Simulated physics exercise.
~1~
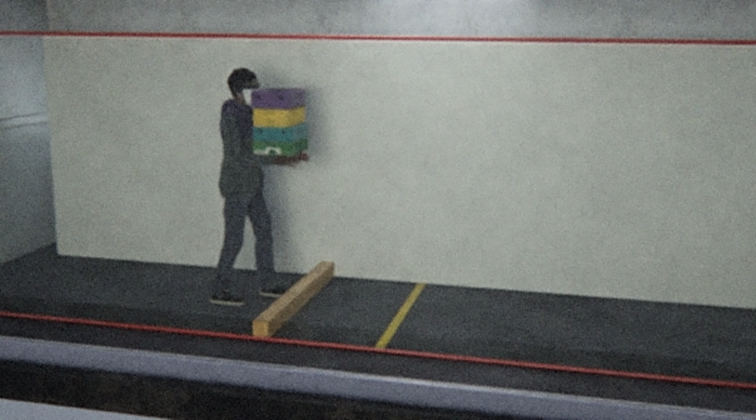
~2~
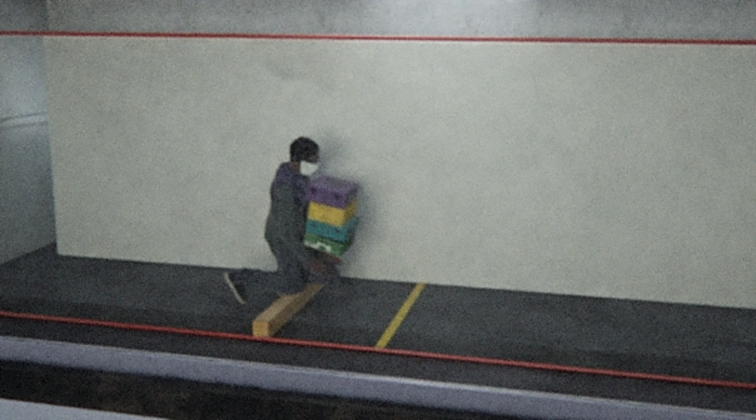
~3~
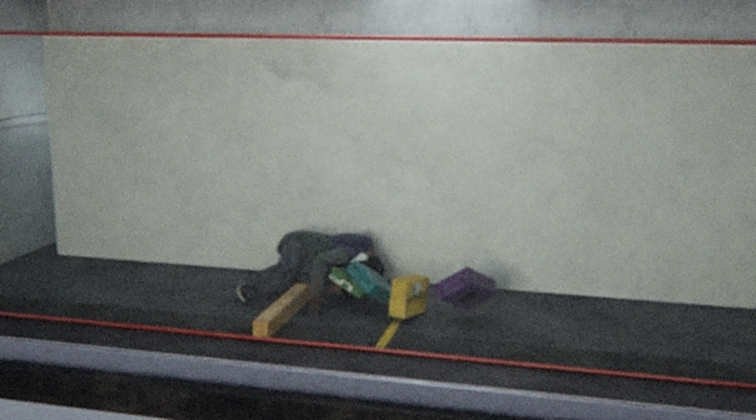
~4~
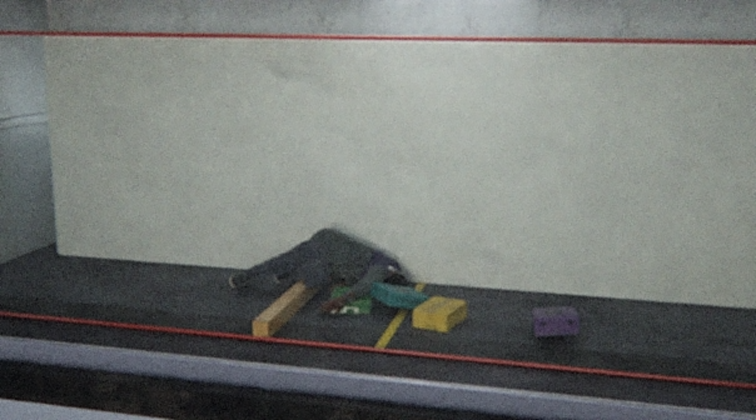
A masked courier in dark clothes stands at the left of a dim, pale-walled compartment, seen from the side by a still camera, holding a stack of purple, yellow, teal and green boxes. A wooden rail lies at the feet, with a yellow line to its right. The courier pitches forward and down to the right over the rail, the stack tilting along. The courier drops to the floor as the boxes scatter and tumble rightward. Finally the courier lies sprawled, head short of the line, the green parcel also short, the yellow and purple boxes beyond it.
